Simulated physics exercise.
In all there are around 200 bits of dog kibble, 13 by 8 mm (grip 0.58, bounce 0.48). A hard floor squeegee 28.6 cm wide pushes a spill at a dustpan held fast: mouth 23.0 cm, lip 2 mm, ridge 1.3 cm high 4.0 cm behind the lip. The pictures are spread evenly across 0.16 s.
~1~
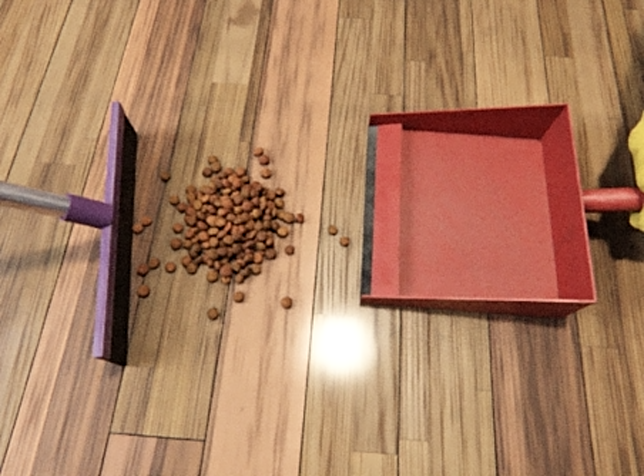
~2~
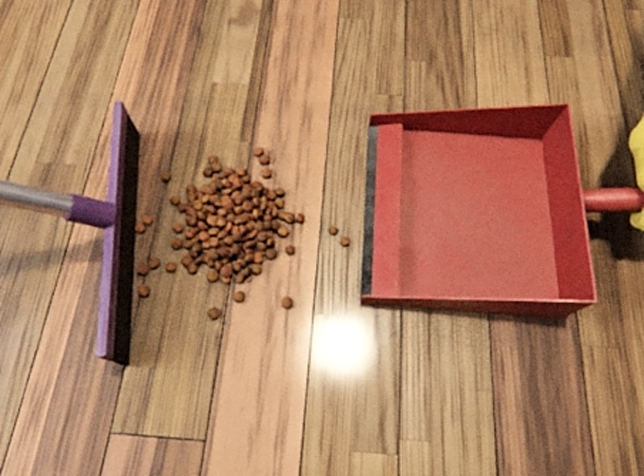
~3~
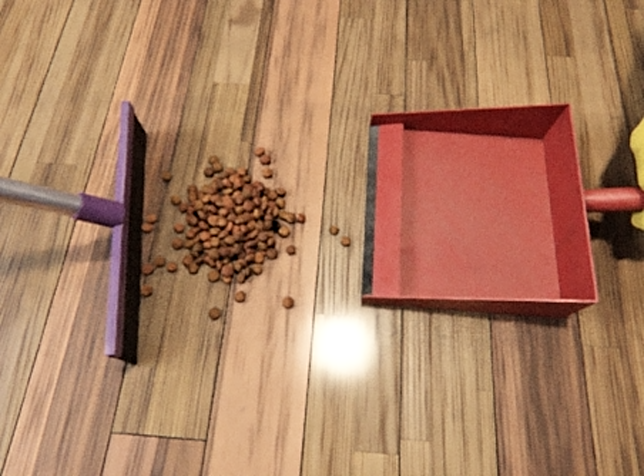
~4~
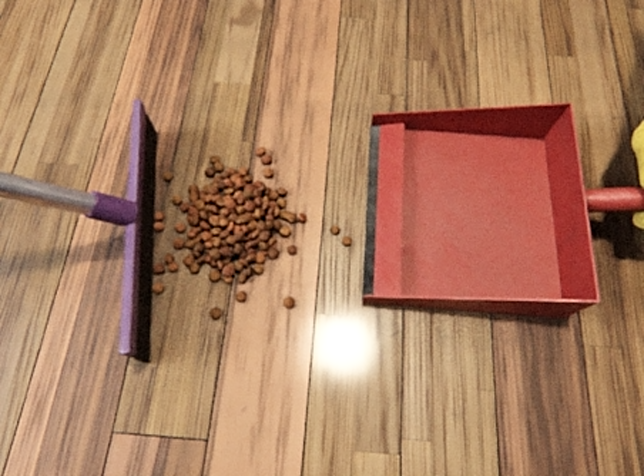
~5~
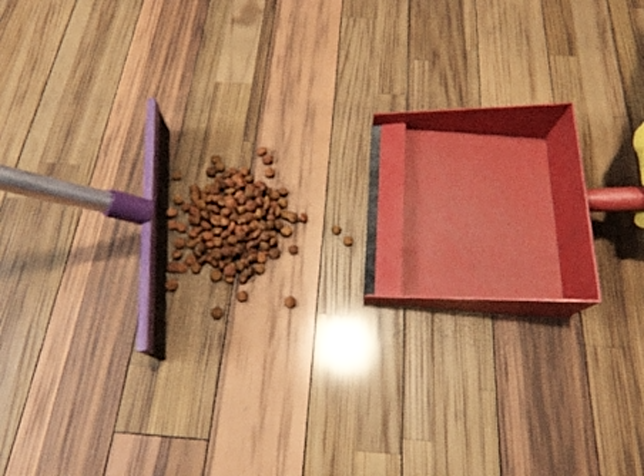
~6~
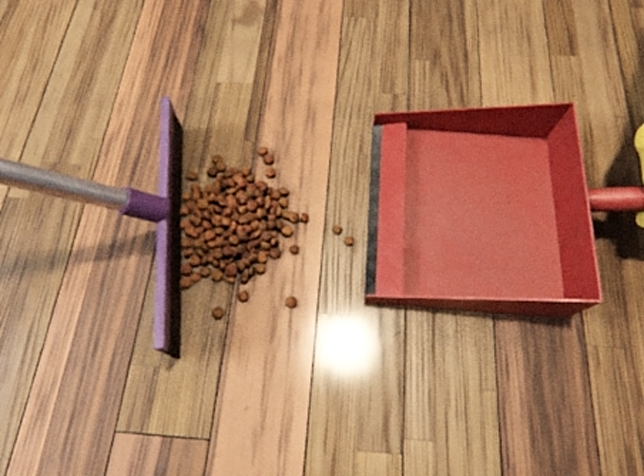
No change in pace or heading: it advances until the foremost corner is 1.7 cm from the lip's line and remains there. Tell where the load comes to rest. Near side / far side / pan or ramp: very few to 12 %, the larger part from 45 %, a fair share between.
Near side: Very few; far side: Very few; pan: A fair share.
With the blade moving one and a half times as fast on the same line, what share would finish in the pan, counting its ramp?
Then about 25 per cent.
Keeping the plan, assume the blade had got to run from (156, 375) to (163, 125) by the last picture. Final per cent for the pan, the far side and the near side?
Split: Pan = 5, far = 0, near = 15.
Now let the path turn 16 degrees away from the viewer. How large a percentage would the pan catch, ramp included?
25 per cent.
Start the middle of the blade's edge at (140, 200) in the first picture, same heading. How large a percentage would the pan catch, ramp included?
Roughly 35 percent, ramp included.
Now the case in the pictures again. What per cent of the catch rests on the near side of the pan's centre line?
Share: Approx. 80 %.
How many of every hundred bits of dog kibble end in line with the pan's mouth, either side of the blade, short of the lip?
Some 75 per cent.
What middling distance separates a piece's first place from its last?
About 14 cm.
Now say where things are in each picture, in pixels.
In the first frame, blade from (103, 354) to (119, 111), moved 0.0 cm, 0 of the pieces shifted so far; middle of the pieces at (230, 226); pan at (474, 216).
In the second frame, blade from (106, 354) to (122, 110), moved 0.2 cm, 0 of the pieces shifted so far; middle of the pieces at (230, 226).
In the third frame, blade from (115, 353) to (129, 110), moved 0.9 cm, 3 of the pieces shifted so far; middle of the pieces at (231, 226).
In the fourth frame, blade from (129, 351) to (141, 109), moved 2.1 cm, 5 of the pieces shifted so far; middle of the pieces at (232, 226).
In the fifth frame, blade from (146, 349) to (155, 107), moved 3.6 cm, 7 of the pieces shifted so far; middle of the pieces at (233, 226).
In the sixth frame, blade from (163, 346) to (168, 106), moved 5.1 cm, 14 of the pieces shifted so far; middle of the pieces at (235, 226); pan at (479, 215).
Then, 0.20 s after the last picture, middle of the blade 13 cm from the lip; 0 % over the lip, far side 0 %, near side 5 %.
Then, 0.33 s after the last picture, middle of the blade 7 cm from the lip; 0 % over the lip, far side 0 %, near side 5 %.
Then, 0.59 s after the last picture, middle of the blade 4 cm from the lip; 20 % over the lip, far side 0 %, near side 0 %.
In the end, near side 5 %, far side 0 %, pan 20 %, in front of the lip or behind the blade 75 %.
